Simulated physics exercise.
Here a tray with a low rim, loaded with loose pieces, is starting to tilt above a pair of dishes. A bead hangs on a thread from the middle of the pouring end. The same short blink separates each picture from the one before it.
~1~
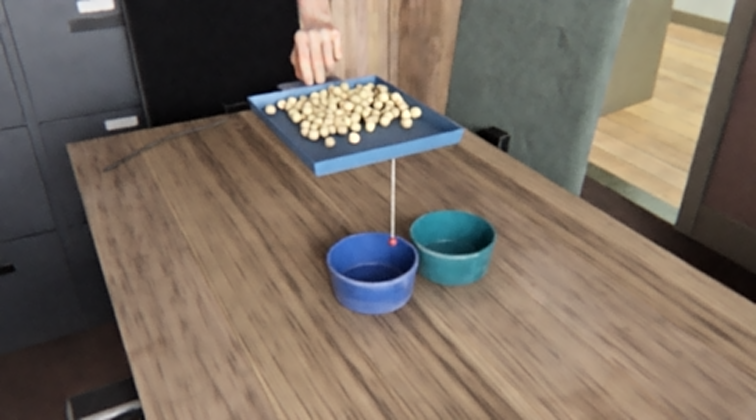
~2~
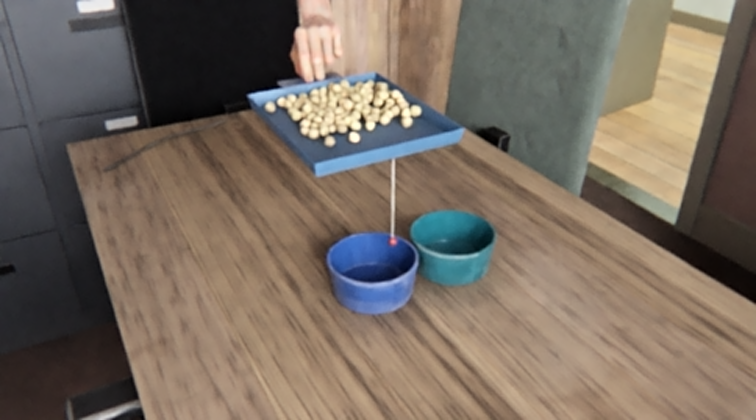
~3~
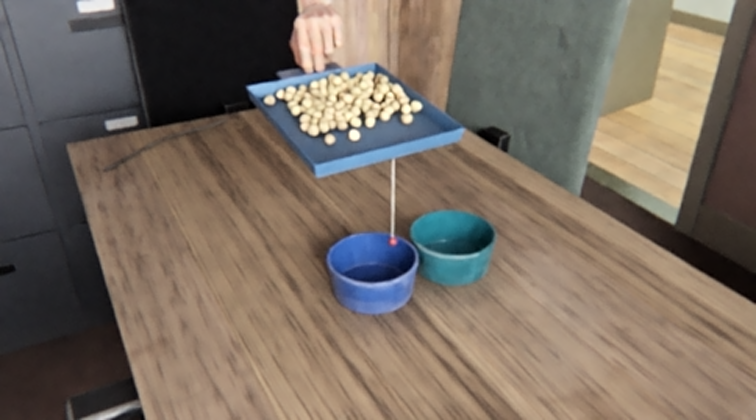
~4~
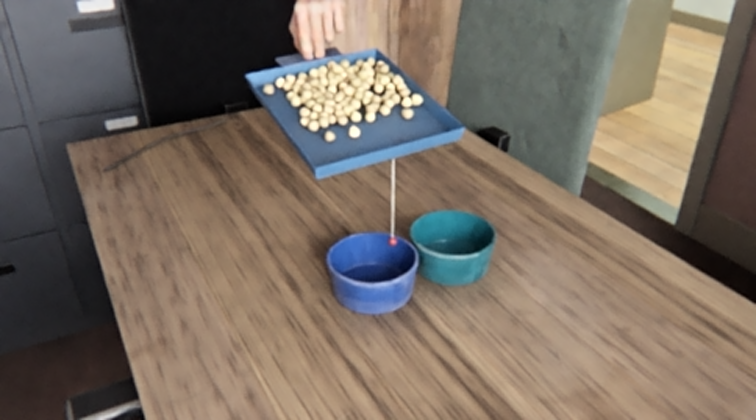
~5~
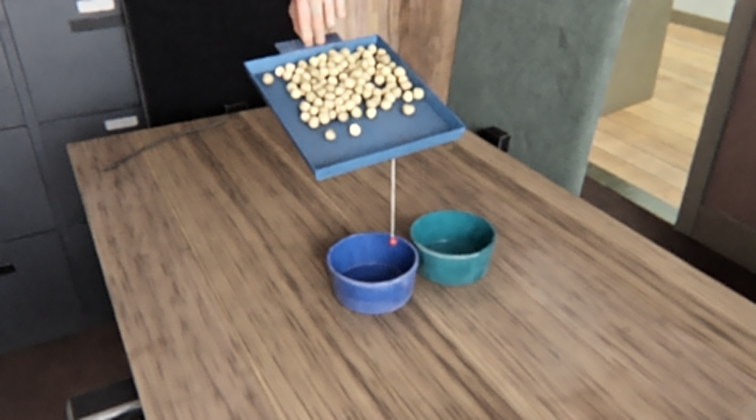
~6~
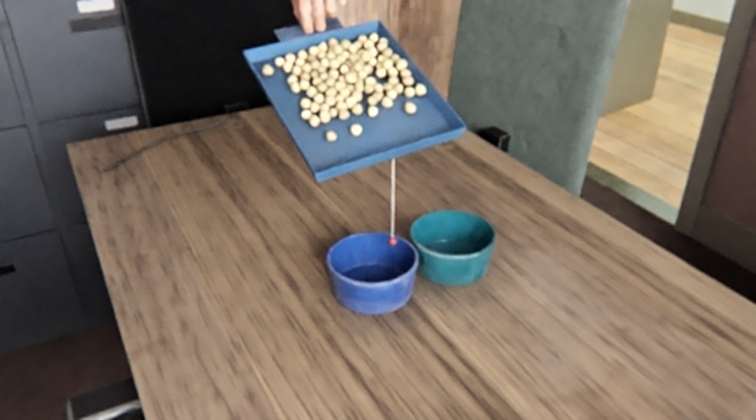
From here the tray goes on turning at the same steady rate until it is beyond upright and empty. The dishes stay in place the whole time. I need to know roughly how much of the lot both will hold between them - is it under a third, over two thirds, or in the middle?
The dishes take a low share, short of one third.
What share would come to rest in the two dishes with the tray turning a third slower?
I'd expect near 20 per cent.
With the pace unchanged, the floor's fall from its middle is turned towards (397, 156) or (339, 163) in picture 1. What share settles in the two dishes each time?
Roughly 10 percent, then 30 percent.
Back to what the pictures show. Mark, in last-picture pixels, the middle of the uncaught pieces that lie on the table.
Near (384, 347).
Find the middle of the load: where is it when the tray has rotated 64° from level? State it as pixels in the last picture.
Check around (364, 148) in the last picture.
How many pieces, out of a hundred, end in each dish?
Final split: Left dish some 20 per cent, right dish some 0 per cent.
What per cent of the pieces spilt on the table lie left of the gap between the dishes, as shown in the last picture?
Estimate: Roughly 50 %.
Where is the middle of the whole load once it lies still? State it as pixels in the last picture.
(387, 334).
Soon, tray tipped steeply; most on the tray; a stray few outside both; about a quarter in the air.
A while on, tray tipped past a quarter turn; about half on the tray; a stray few in the left dish; about a third outside both; a small part in the air.
Towards the end, tray tipped past a quarter turn; about a quarter in the left dish; most outside both.
Finally, tray tipped past a quarter turn; about a quarter in the left dish; none in the right dish; most outside both.
